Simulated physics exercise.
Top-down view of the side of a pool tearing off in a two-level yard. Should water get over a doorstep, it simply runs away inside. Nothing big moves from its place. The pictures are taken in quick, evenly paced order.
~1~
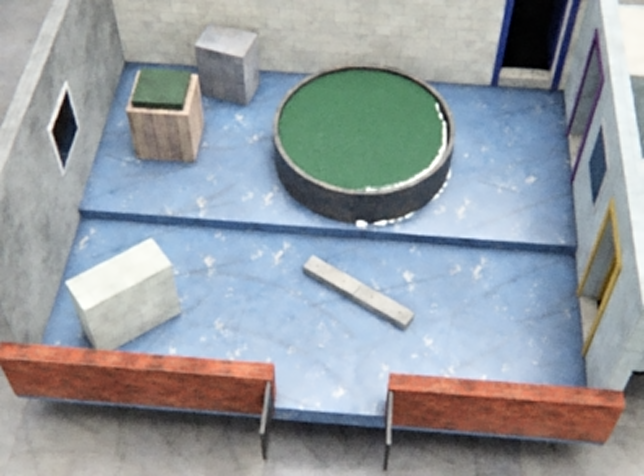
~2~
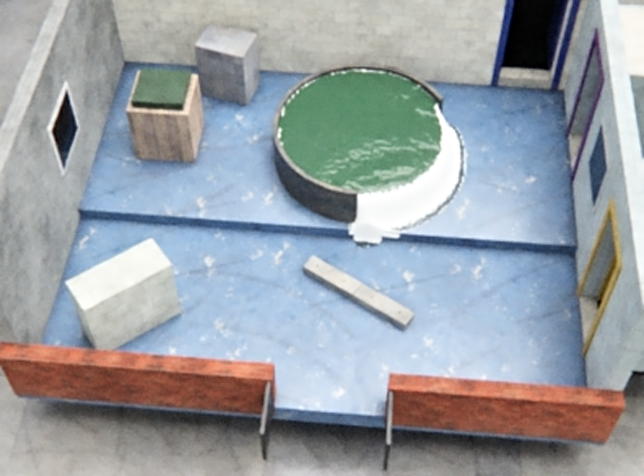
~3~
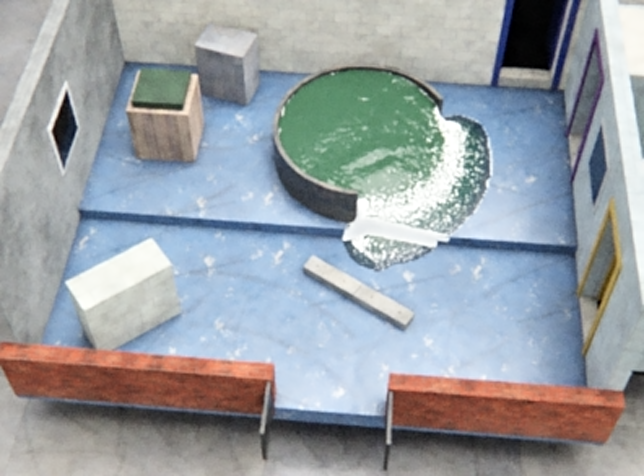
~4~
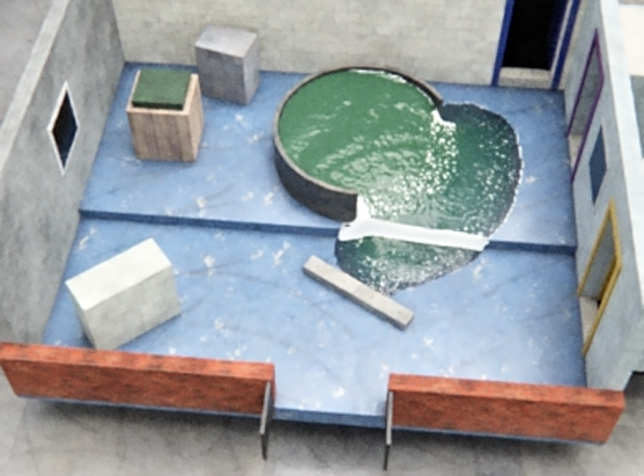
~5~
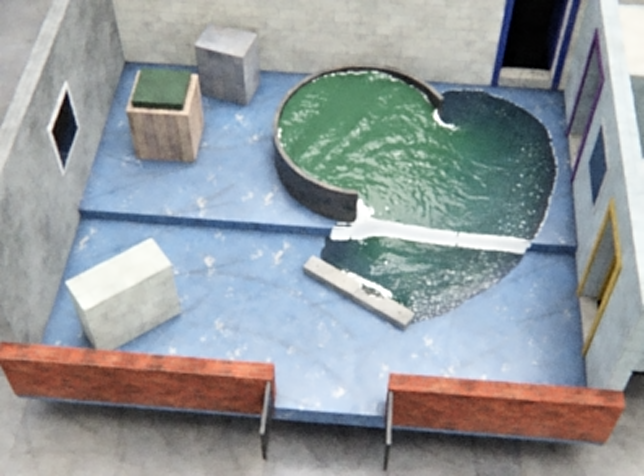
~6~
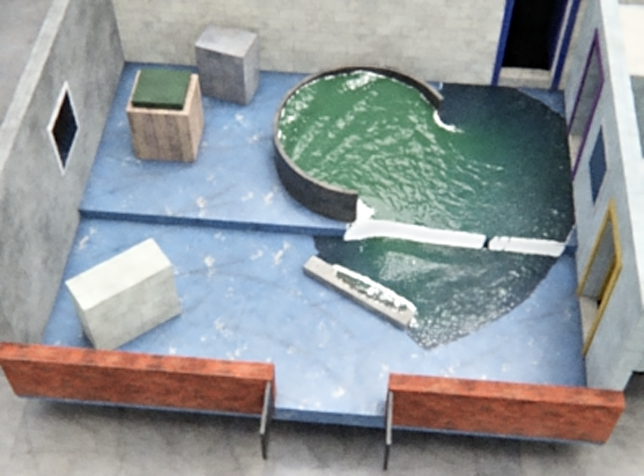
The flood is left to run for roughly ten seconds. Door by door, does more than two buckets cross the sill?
At the end, the yellow door will let through over two buckets; the blue door will let through no more than two buckets; the purple door will let through over two buckets.
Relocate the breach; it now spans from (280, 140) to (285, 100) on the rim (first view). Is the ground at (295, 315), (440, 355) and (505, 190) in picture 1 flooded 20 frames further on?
Untouched, untouched, untouched.
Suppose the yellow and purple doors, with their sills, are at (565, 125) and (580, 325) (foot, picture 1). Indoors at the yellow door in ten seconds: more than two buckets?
Outcome for the yellow: Exceeded.
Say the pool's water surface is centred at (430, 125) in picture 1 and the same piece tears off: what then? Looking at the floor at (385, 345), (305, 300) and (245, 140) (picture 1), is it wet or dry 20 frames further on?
Soaked, soaked, bone-dry.
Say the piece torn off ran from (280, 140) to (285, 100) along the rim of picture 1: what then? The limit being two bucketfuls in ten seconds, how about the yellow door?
Note: Yellow door admits less.
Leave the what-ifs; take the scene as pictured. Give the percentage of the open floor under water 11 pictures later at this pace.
About 40 %.
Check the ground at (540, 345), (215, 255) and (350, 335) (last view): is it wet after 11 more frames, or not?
Same order as asked: Drenched; dry as before; dry as before.
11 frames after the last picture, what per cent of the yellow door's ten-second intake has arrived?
I get 10 per cent.
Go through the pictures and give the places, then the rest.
In the first frame, still water in the round tank at (364, 129).
In the second frame, water pours out at (435, 184) and has run to (355, 229).
In the third frame, the front is at (465, 121), out from the gap at (435, 185).
In the fourth frame, water pours out at (435, 187) and has run to (476, 109).
In the fifth frame, the front is at (483, 95), out from the gap at (435, 187).
In the sixth frame, water pours out at (435, 187) and has run to (536, 103).
A moment on, water covers 40 % of the floor; the yellow door under two buckets in, the blue door wet at the sill, nothing in, the purple door over two buckets in.
Next, water covers 40 % of the floor; the yellow door over two buckets in, the blue door wet at the sill, nothing in, the purple door far over two buckets in.
Then, water covers 45 % of the floor; the yellow door far over two buckets in, the blue door wet at the sill, nothing in, the purple door far over two buckets in.
Later, water covers 75 % of the floor; the yellow door far over two buckets in, the blue door wet at the sill, nothing in, the purple door far over two buckets in.
In the end, water covers 85 % of the floor; the yellow door far over two buckets in, the blue door wet at the sill, nothing in, the purple door far over two buckets in.
